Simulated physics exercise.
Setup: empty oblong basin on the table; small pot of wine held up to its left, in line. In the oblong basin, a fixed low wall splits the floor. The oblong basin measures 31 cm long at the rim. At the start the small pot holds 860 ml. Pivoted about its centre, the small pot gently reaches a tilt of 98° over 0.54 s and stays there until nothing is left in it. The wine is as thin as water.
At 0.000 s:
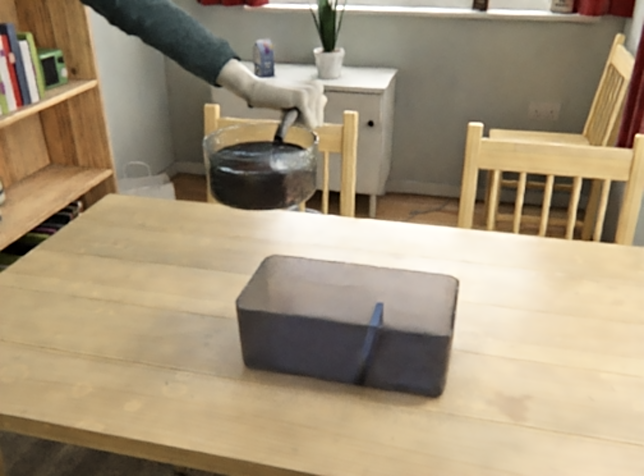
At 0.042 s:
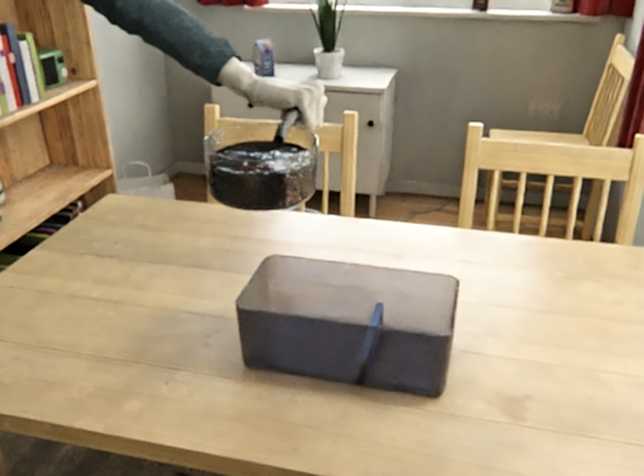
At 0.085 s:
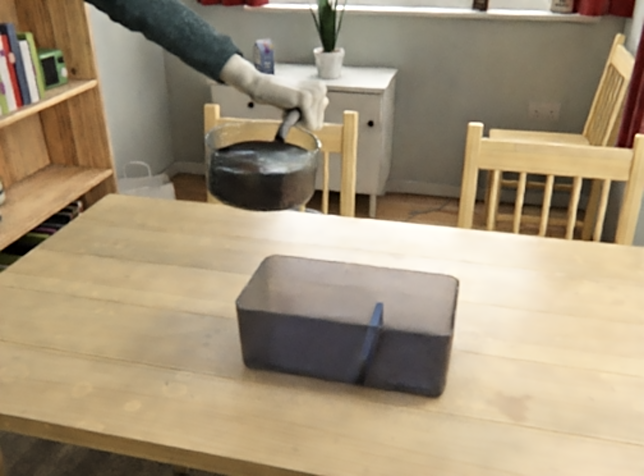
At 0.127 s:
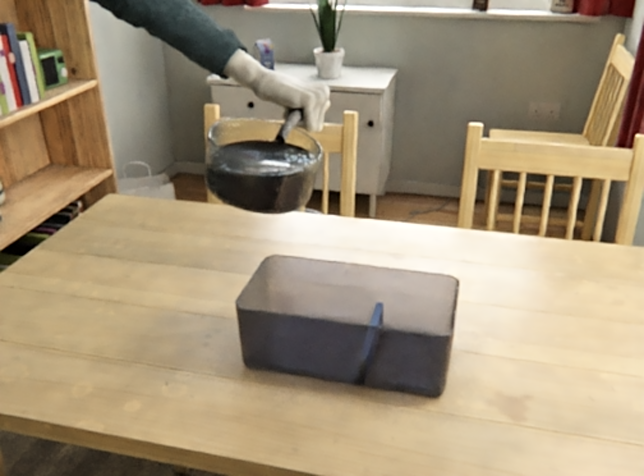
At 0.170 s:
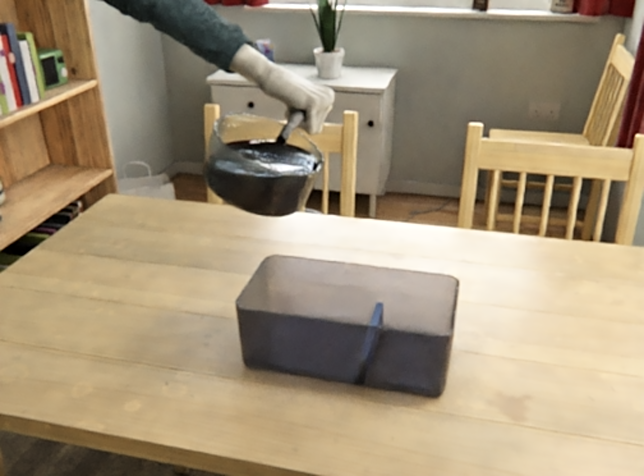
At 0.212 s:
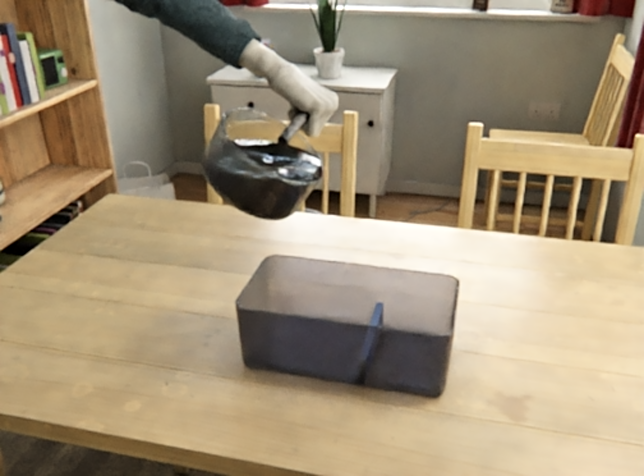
To begin with, a gloved hand holds a small clear pot of dark wine level, up and to the left of an empty oblong basin on a wooden table. The hand then tilts the pot rightward, slightly at first and then more steeply, while the basin stays still.
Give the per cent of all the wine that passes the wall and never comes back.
I would say 11 percent.
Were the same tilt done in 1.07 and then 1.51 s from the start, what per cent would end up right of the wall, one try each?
It comes to 30 per cent, and then 40 per cent.
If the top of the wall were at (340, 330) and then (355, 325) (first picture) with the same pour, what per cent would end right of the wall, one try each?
Around 65 and 35 percent, in that order.
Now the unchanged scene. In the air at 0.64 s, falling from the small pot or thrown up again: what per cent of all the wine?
About 10 percent.
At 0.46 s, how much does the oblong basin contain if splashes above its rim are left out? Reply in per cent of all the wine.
At that time the basin holds about 12 per cent of the liquid.
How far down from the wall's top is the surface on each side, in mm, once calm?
Left about 22 mm, while the right is about 40 mm.
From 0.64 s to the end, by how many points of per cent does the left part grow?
Roughly 8 in a hundred.
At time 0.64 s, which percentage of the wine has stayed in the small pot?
About 10 per cent.
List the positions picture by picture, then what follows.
In the first frame, it leans 0°; its right rim is at (315, 146); the wine meets the walls at (214, 152) and (314, 161); the oblong basin's rim runs from (251, 280) to (456, 306); the wall's top is at (372, 330).
In the second frame, it leans 1°; its right rim is at (316, 147); the wine meets the walls at (214, 152) and (315, 161).
In the third frame, it leans 6°; its right rim is at (317, 151); the wine meets the walls at (214, 151) and (315, 162).
In the fourth frame, it leans 13°; its right rim is at (319, 158); the wine meets the walls at (214, 150) and (317, 164).
In the fifth frame, it leans 22°; its right rim is at (320, 168); the wine meets the walls at (213, 149) and (319, 166).
In the sixth frame, it leans 33°; its right rim is at (320, 179); the wine meets the walls at (211, 146) and (320, 171); 1 per cent is over the edge.
Then, 0.46 s in, the tilt is 93° and 30 per cent is still to pour, 11 is left of the wall and 0 right of it.
Then, 0.64 s in, the tilt is 98° and 9 per cent is still to pour, 72 is left of the wall and 8 right of it.
Then, 0.83 s in, the tilt is 98° and 2 per cent is still to pour, 70 is left of the wall and 10 right of it.
Then, 1.04 s in, the tilt is 98° and 0 per cent is still to pour, 79 is left of the wall and 11 right of it.
Finally, 80 per cent lies left of the wall, 11 right of it and 9 outside.
